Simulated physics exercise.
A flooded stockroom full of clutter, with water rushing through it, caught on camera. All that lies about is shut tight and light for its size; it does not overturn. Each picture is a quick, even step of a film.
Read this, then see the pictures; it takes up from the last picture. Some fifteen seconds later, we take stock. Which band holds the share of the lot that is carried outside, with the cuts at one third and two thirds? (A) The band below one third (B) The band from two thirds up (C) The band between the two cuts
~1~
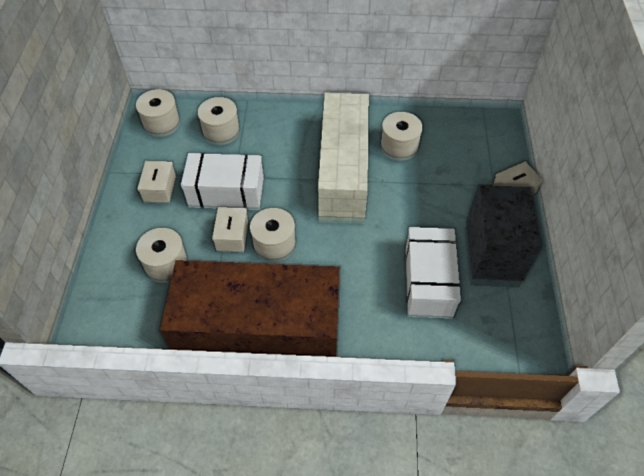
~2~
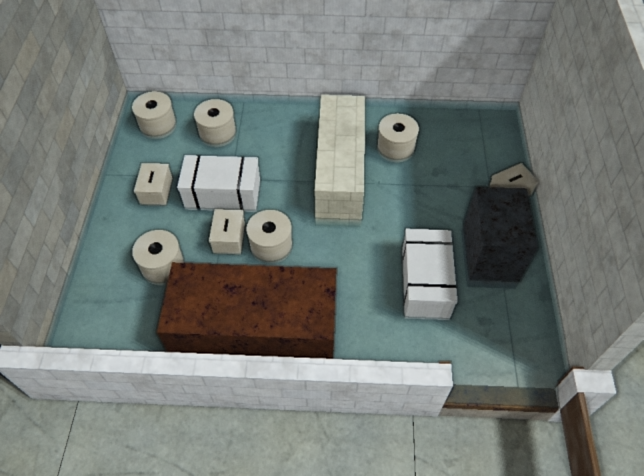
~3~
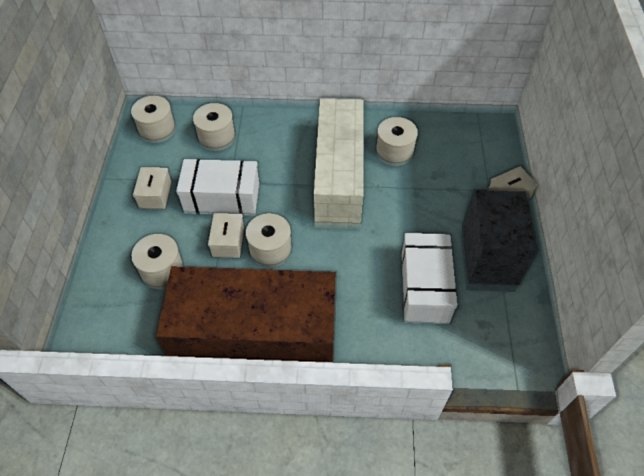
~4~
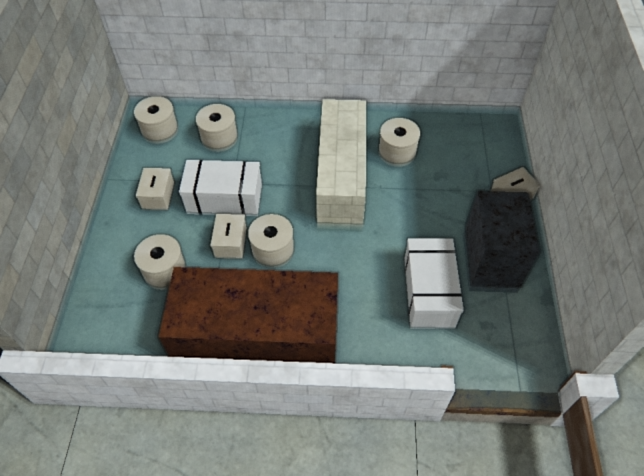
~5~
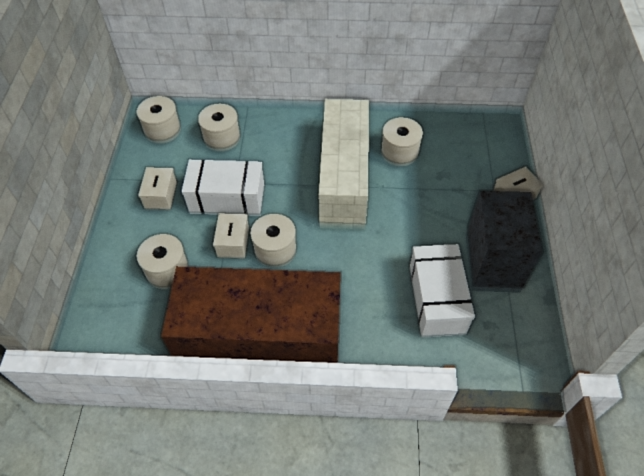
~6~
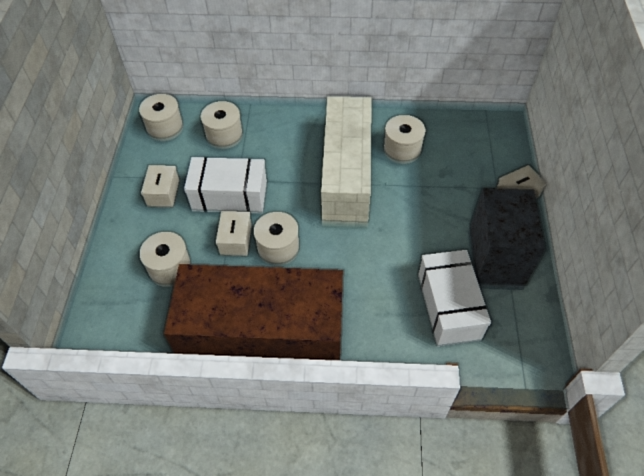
Option A: The band below one third.
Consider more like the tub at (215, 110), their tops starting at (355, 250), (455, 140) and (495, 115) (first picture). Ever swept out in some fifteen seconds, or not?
Outcome for each, listed in order: Leaves, does not leave, does not leave.
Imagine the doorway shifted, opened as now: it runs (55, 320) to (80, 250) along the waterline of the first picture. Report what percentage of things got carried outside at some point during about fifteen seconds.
Near 50 in a hundred.
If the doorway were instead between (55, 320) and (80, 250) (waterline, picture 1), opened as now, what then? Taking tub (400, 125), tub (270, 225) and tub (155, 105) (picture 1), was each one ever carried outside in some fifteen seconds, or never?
Retained, lost, retained.
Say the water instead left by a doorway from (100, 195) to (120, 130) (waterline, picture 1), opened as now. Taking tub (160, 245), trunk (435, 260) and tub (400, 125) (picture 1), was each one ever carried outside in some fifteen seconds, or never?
Result, in listed order: Exited / retained / retained.
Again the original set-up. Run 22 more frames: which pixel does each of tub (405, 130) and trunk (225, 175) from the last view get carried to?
I'd expect them about (406, 189) and (277, 222).
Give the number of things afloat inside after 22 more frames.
I count 8.
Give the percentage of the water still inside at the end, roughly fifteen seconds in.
That comes to roughly 62 parts in a hundred.
A moment on, 0 of 10 are out; 10 afloat.
Next, 1 of 10 are out; 9 afloat.
Later, 2 of 10 are out; 8 afloat.
In the end, 3 of 10 are out; 7 afloat.
